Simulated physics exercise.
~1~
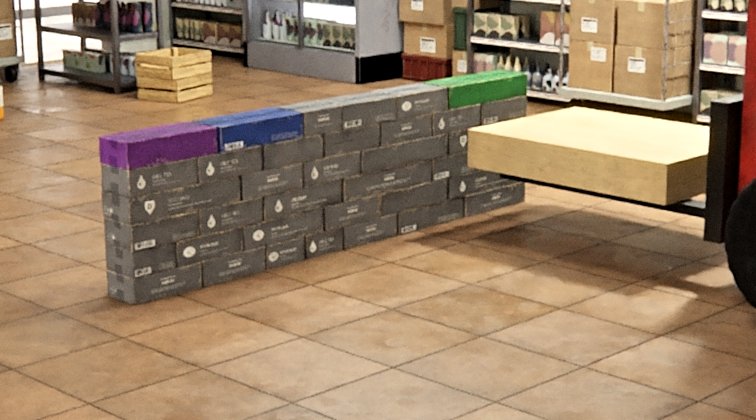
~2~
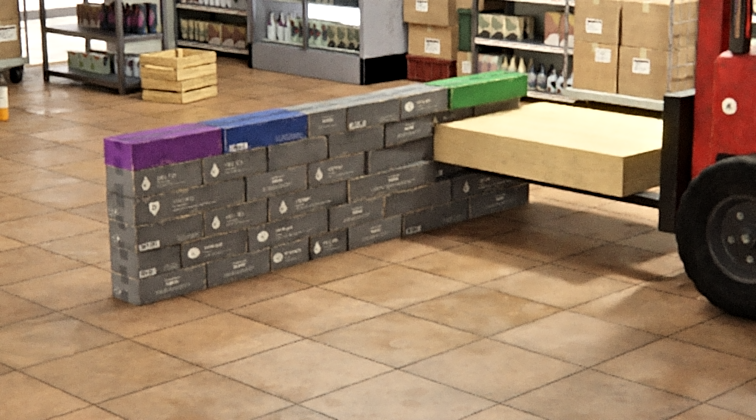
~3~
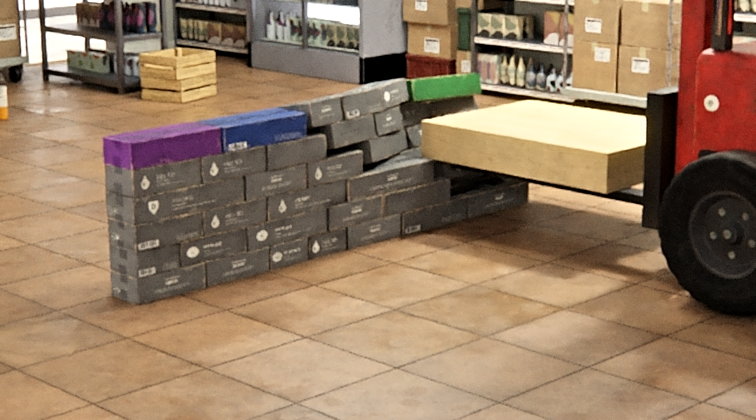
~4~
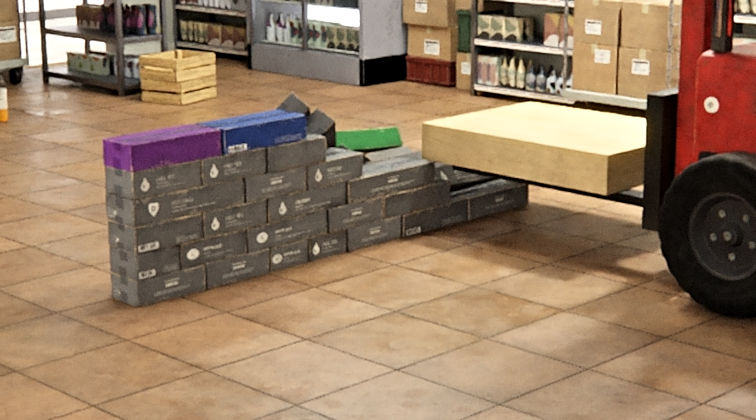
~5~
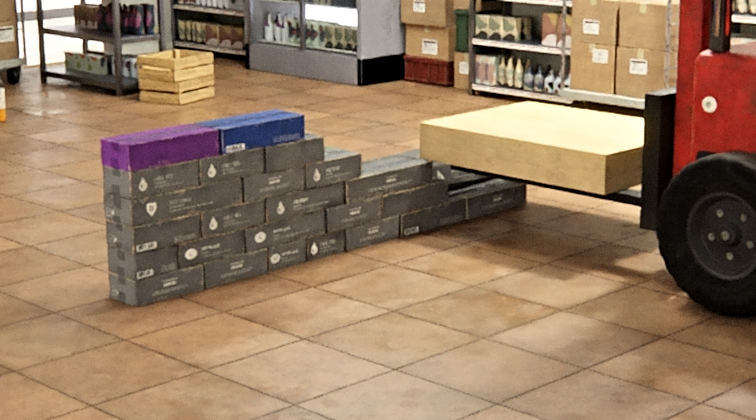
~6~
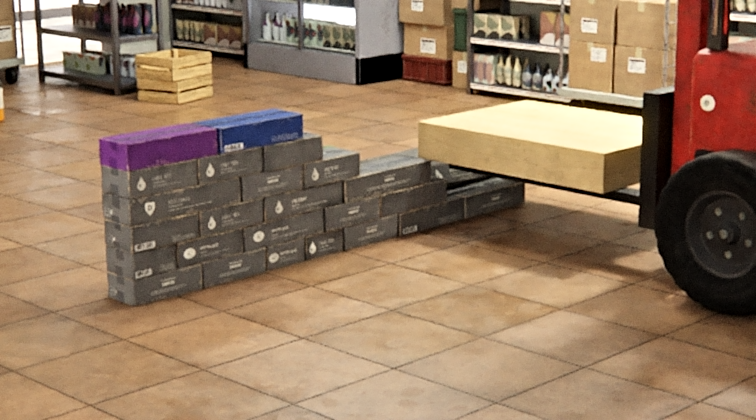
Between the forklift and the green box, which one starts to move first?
The forklift starts to move first, rolling left, and the green box only shifts and drops after that.
